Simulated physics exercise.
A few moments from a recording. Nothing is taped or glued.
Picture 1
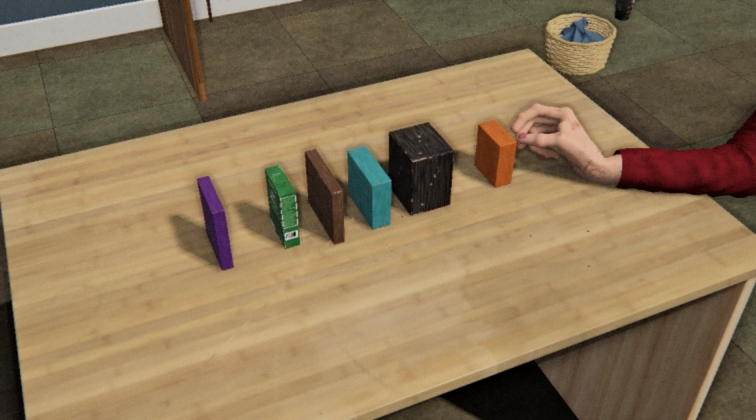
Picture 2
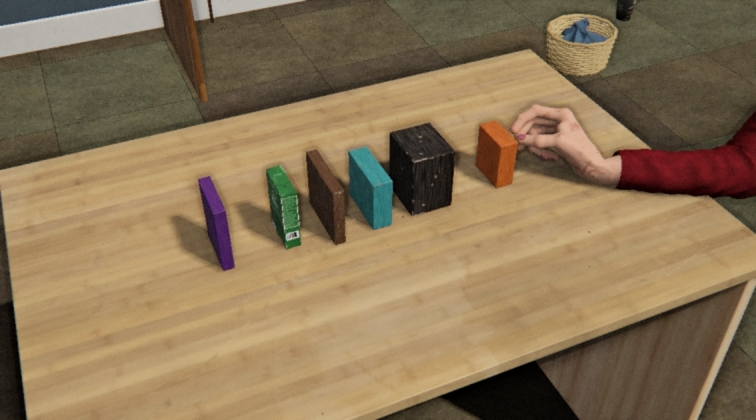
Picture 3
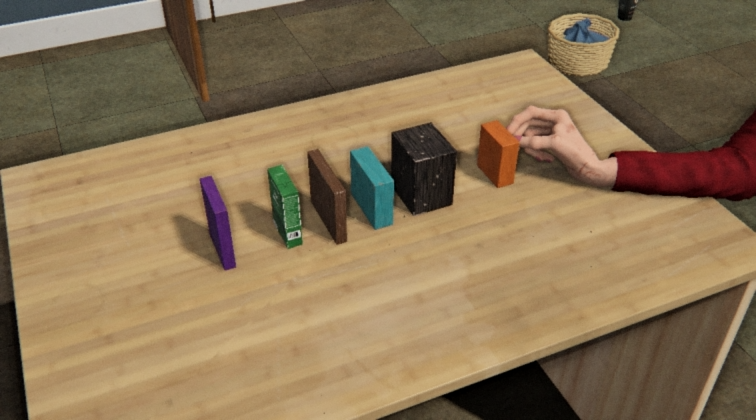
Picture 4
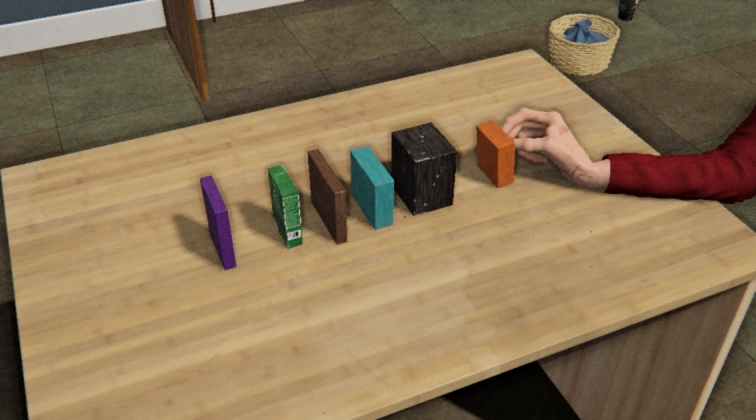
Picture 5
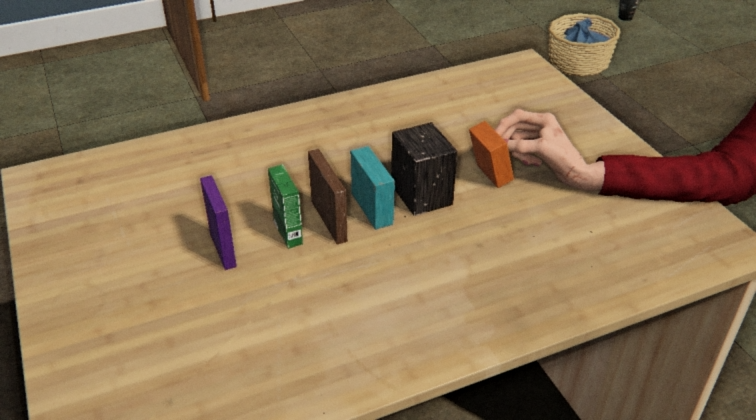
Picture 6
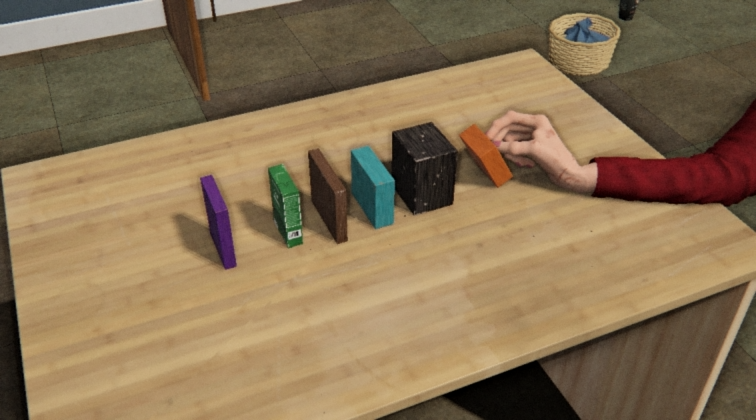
A hand pushing an orange board so it tilts left toward a black block, with four thinner upright pieces standing still beyond.
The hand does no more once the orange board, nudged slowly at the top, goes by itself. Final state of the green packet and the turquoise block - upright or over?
Final state: Green packet upright; turquoise block upright.
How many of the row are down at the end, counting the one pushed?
1 altogether.
Then, 0.10 s later than the last frame, orange board 56° over.
Then, 0.20 s later than the last frame, orange board 90° over.
When it is over, all 4 as before. End places, in pixels of the last picture, green packet near (286, 206), turquoise block near (372, 187).
